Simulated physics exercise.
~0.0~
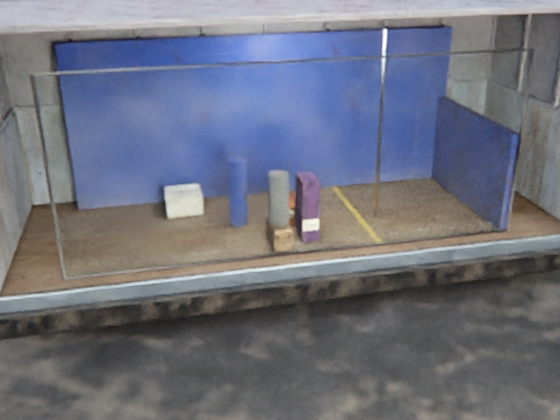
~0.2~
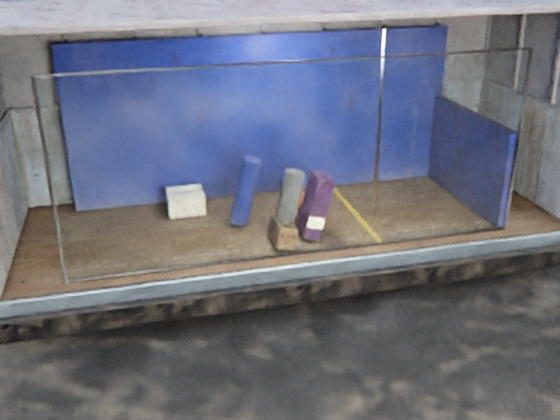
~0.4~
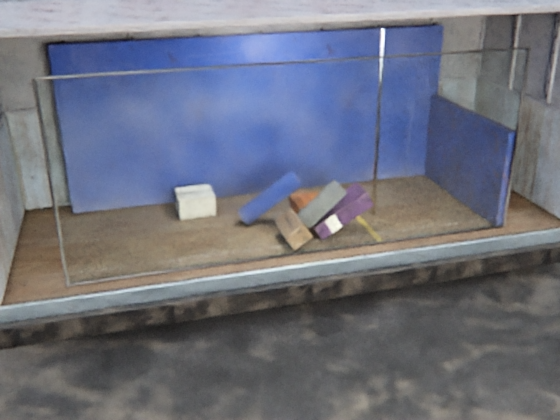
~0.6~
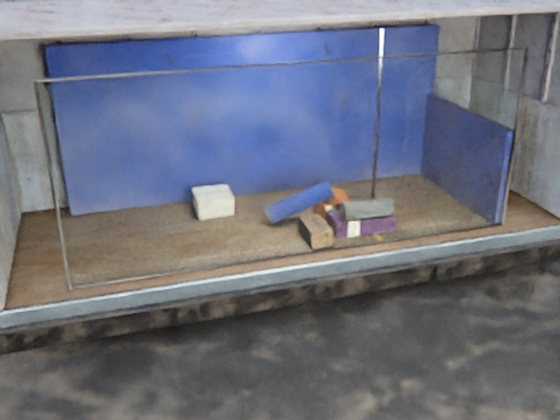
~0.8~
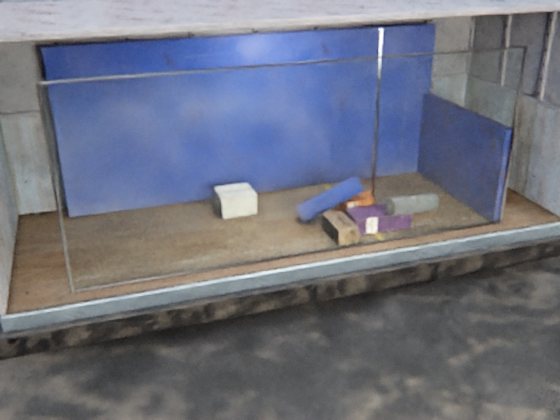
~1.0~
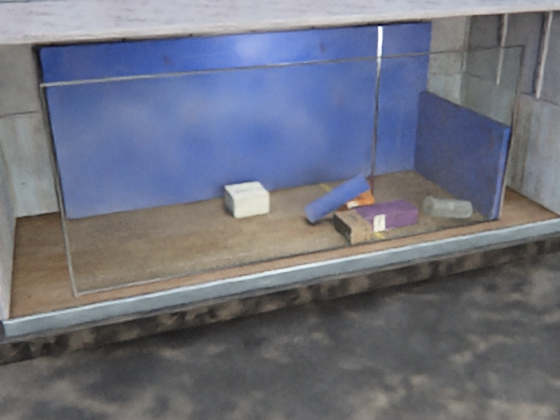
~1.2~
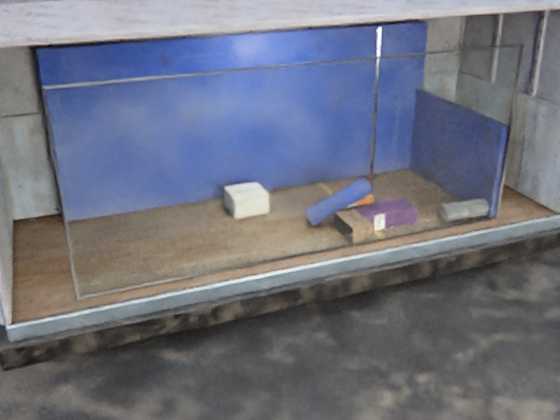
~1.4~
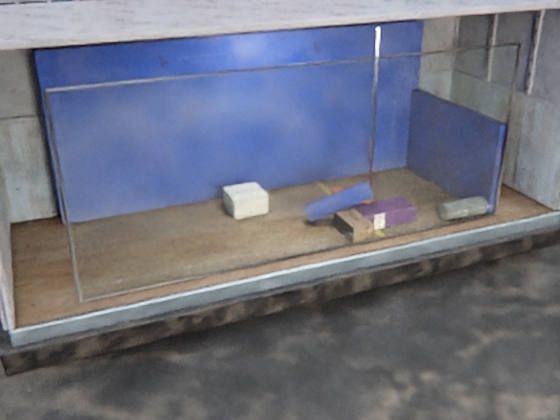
A purple tall box toppled to the right along with the grey and blue rolls and a small brown box, while the white carton slid upright. The grey roll travelled farthest, ending near the right wall, and the purple box lay past the yellow line.
